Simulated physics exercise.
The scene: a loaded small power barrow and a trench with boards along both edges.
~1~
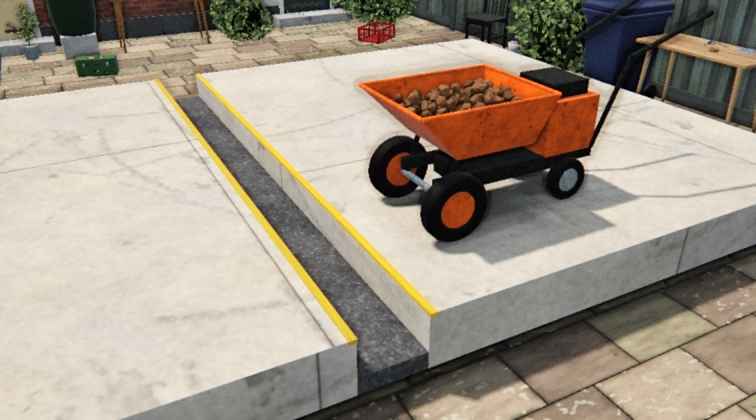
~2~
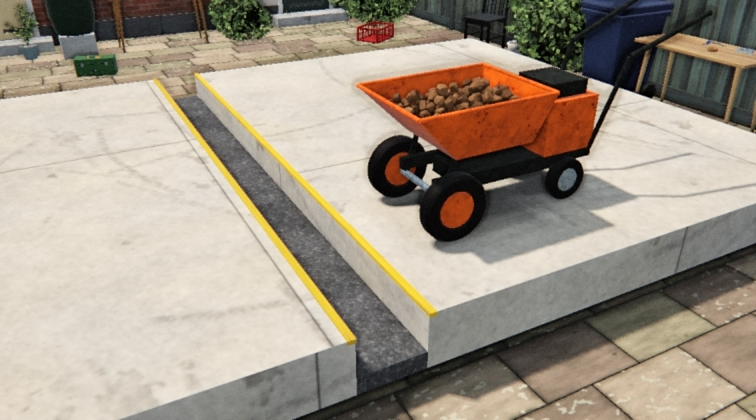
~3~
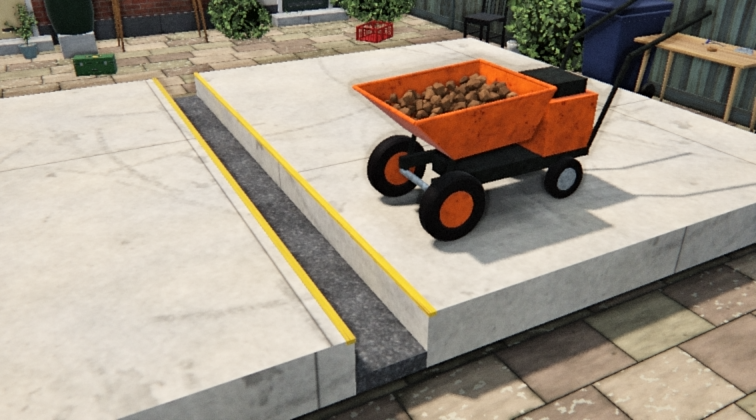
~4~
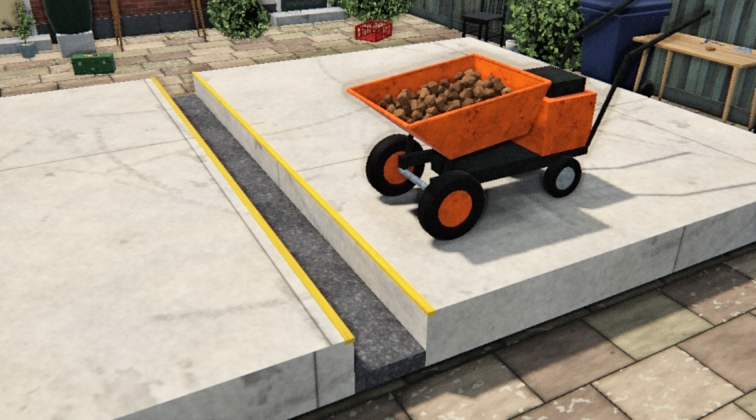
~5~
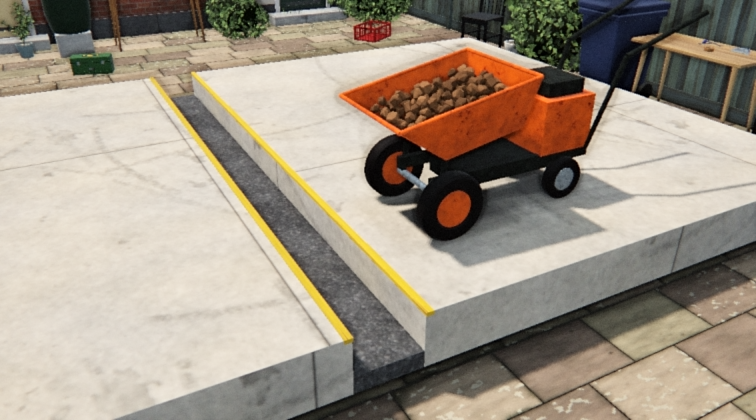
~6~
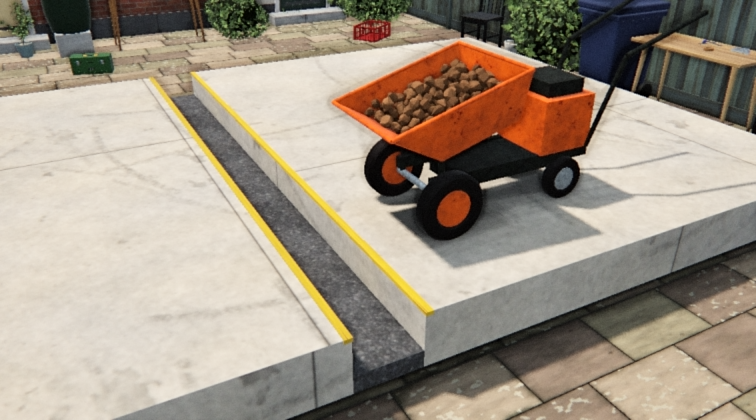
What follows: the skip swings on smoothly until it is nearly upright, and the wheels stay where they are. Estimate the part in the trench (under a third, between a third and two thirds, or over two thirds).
The trench ends with more than two thirds of it.
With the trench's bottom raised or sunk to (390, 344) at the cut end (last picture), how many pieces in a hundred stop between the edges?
Some 70 per cent.
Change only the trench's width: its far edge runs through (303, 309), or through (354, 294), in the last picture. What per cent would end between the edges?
Near 100 % and 30 %.
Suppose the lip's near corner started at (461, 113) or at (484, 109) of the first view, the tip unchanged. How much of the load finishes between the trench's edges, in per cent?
About 90 and 60 per cent.
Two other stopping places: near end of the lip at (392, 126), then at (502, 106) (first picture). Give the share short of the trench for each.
First some 0, then 40 per cent.
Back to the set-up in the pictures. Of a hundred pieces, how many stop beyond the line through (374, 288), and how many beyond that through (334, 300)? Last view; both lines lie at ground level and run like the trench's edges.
In turn 80 and 30 in a hundred.
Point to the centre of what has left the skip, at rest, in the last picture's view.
Roughly at (309, 265).
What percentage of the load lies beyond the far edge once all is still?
Close to 10 per cent.
Just after the last frame, skip tipped steeply; every one in the skip.
A moment on, skip tipped right over; roughly half in the skip; roughly half in or heaped over the trench; about a tenth beyond it; just a few falling.
Further on, skip tipped right over; the larger part in or heaped over the trench; about a tenth beyond it.
When it is over, skip tipped right over; the larger part in or heaped over the trench; about a tenth beyond it.
